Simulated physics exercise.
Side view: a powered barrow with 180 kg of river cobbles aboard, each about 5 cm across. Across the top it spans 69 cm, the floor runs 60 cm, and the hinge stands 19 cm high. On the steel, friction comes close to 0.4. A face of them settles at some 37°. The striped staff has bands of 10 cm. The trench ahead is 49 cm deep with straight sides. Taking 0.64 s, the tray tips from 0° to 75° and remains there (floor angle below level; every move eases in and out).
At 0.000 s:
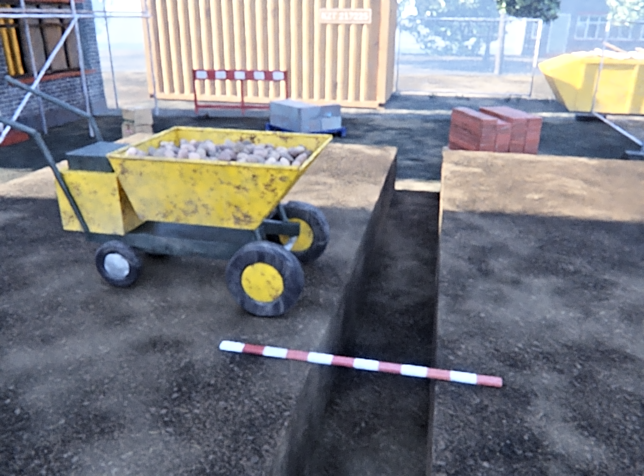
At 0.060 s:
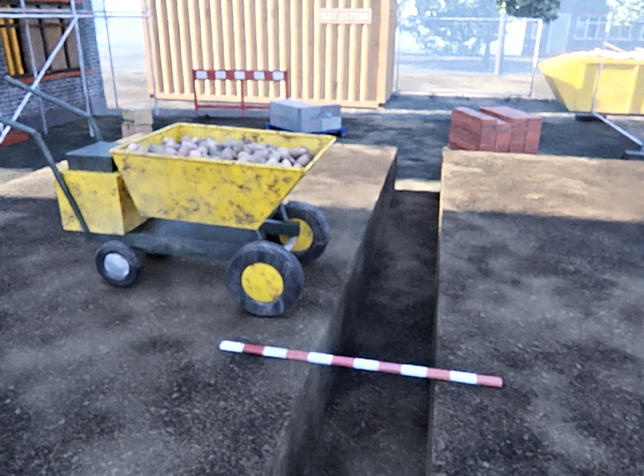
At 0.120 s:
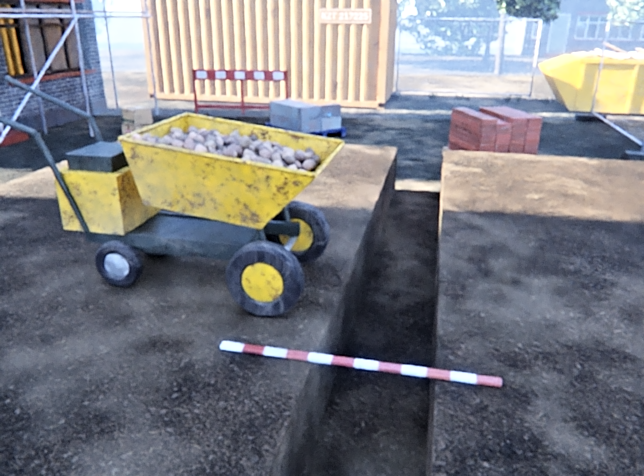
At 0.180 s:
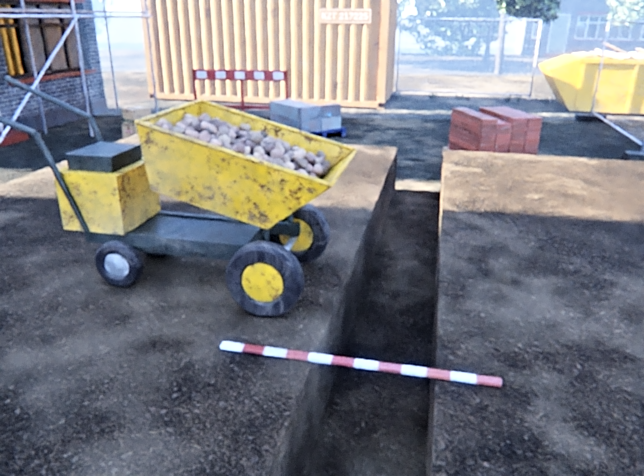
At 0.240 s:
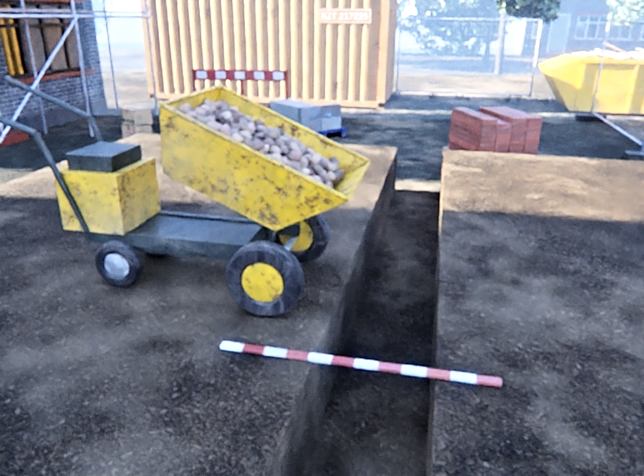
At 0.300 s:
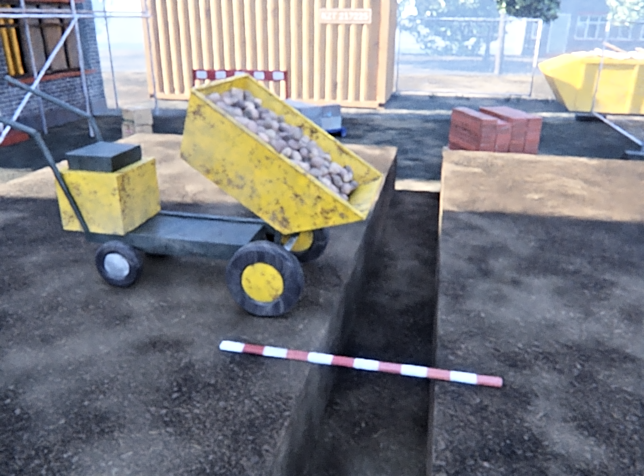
In the video, a yellow powered barrow loaded with rounded stones stands beside a straight-sided trench with a red-and-white striped staff across it, while its tray tilts steadily forward to the right, its rear rising high and front lip lowering.
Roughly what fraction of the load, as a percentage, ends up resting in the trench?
Roughly 48 per cent of the load.
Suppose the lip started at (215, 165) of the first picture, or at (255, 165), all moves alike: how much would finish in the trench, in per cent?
First place: Near 100%; second place: Near 85%.
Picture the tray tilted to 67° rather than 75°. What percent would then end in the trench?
In that case around 50 percent.
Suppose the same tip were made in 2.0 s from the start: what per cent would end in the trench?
It would be near 70 percent.
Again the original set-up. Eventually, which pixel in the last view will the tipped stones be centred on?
At about pixel (451, 301) in the last view.
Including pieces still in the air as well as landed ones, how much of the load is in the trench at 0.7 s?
20 per cent or so by then.
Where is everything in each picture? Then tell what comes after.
In the first picture, lip at (301, 169), floor tilted 0°, highest stones at (235, 149).
In the second picture, the tray is at 2°, its lip at (305, 171); the top of the load is at (203, 145); the stones move at 0.5 m/s on average.
In the third picture, the tray is at 7°, its lip at (316, 176); the top of the load is at (198, 135); the stones move at 0.9 m/s on average.
In the fourth picture, lip at (331, 186), floor tilted 14°, highest stones at (202, 123); the stones move at 1.3 m/s on average.
In the fifth picture, the tray is at 24°, its lip at (348, 200); the top of the load is at (219, 109); the stones move at 1.6 m/s on average.
In the sixth picture, lip at (364, 218), floor tilted 34°, highest stones at (238, 98); the stones move at 1.7 m/s on average.
After 0.5 s the floor is at 63°; 100 % in the tray; the foremost stones are at (390, 244).
After 0.7 s the floor is at 75°; 59 % in the tray, 20 % in the trench, 21 % past the trench; the foremost stones are at (482, 308).
After 1.1 s the floor is at 75°; 10 % in the tray, 37 % in the trench, 53 % past the trench; the foremost stones are past the picture's edge.
After 3.0 s the floor is at 75°; 0 % in the tray, 48 % in the trench, 52 % past the trench; the foremost stones are past the picture's edge.
